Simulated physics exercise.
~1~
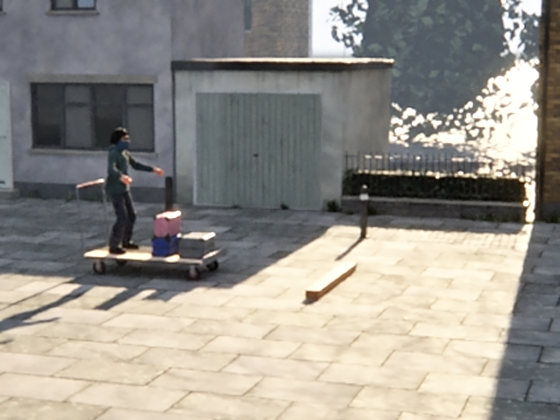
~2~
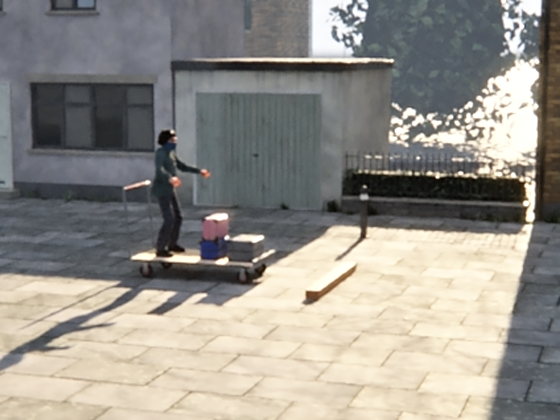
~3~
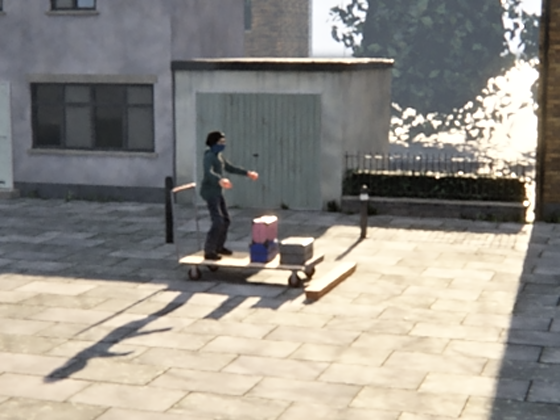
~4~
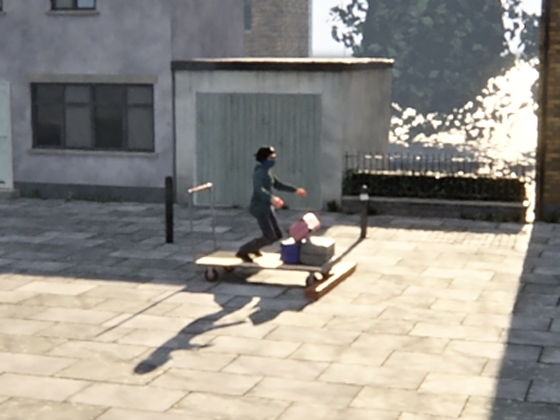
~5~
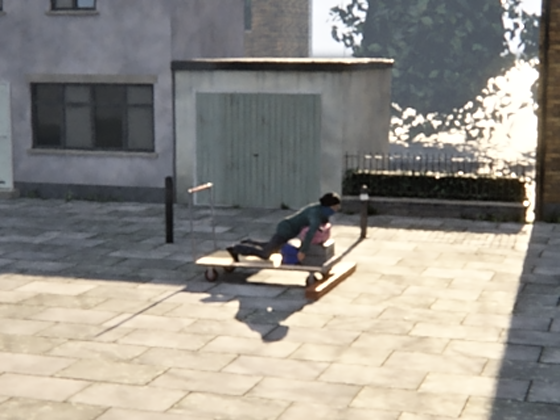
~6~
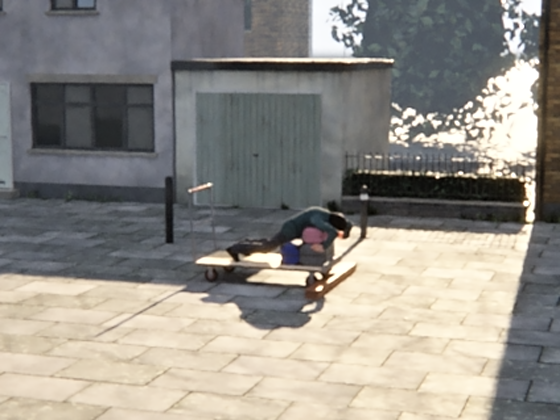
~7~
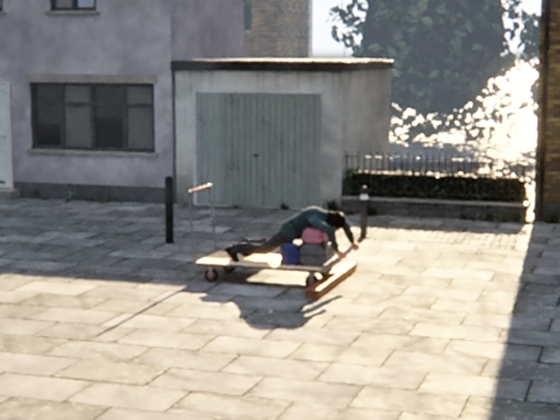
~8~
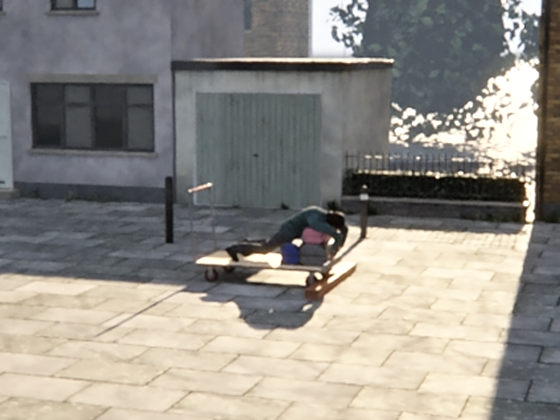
Person riding a trolley with three suitcases rightward across paving, stopping at a low kerb, pitching forward and ending slumped over them.
